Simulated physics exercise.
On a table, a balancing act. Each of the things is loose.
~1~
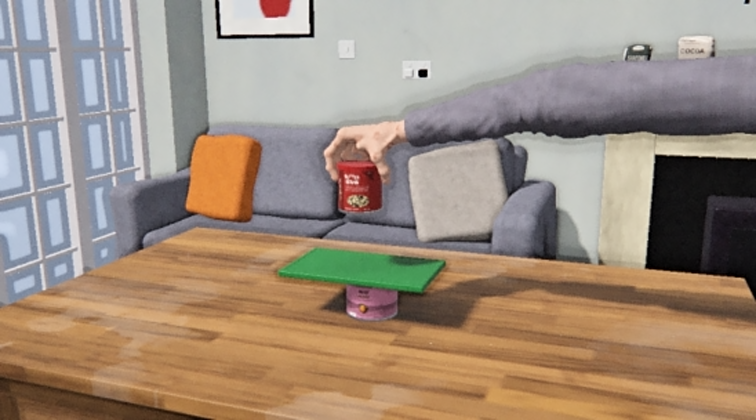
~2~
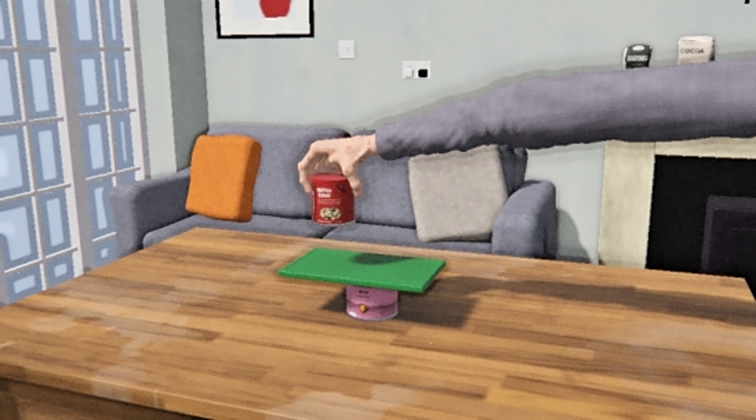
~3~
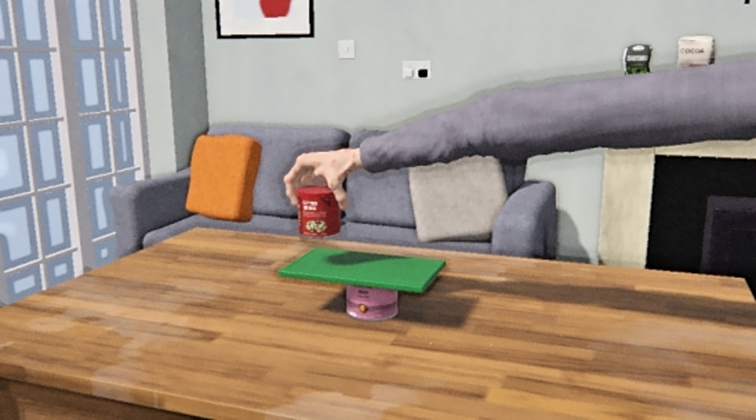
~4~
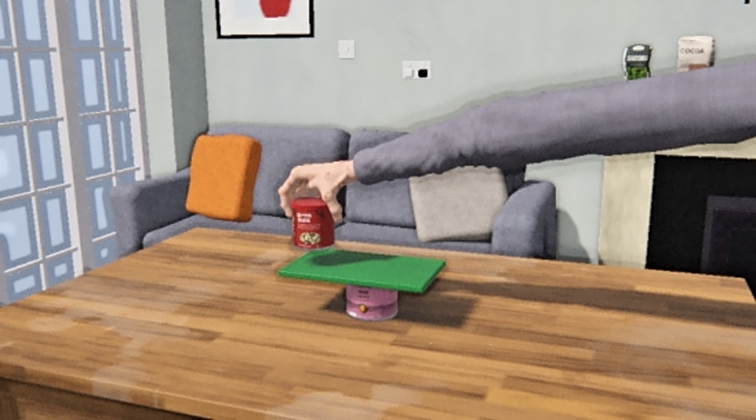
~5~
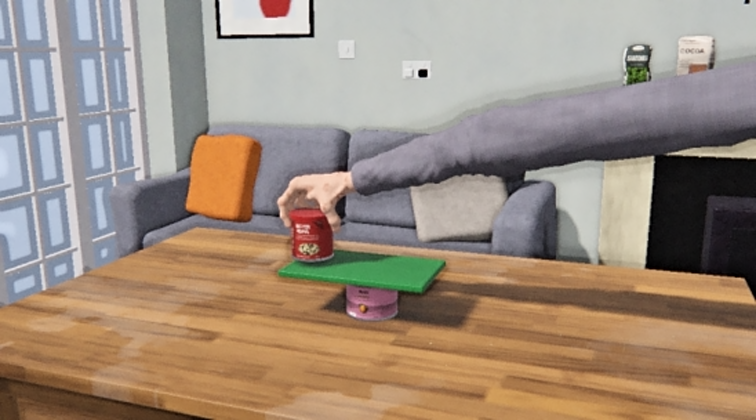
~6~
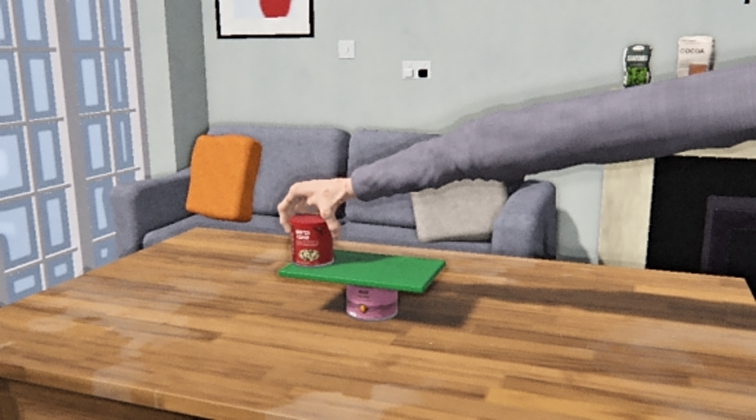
A hand lowers a red tin leftward onto a green board atop a pink tub.
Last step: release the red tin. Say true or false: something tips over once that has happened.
True - something tips over.
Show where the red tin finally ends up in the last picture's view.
It ends up close to (247, 278).
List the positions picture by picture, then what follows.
The first frame shows still above its spot; red tin (360, 187); pink tub (372, 292).
The second frame shows still above its spot; red tin (333, 199); pink tub (372, 292).
The third frame shows still above its spot; red tin (319, 211); pink tub (372, 292).
The fourth frame shows still above its spot; red tin (314, 223); pink tub (372, 292).
The fifth frame shows still above its spot; red tin (312, 234); pink tub (372, 292).
The sixth frame shows set down, still held; red tin (312, 240); pink tub (372, 292).
Then, 0.40 s on from there, red tin now fallen; green lid turned 46° from how it was put.
Then, 0.50 s on from there, green lid turned 42° from how it was put.
Then, 0.70 s on from there, green lid turned 28° from how it was put.
In the end, fallen, red tin; moved from the start, green lid; pink tub unmoved. At the end, from the last picture's camera, red tin near (246, 278). The stack loses its balance.
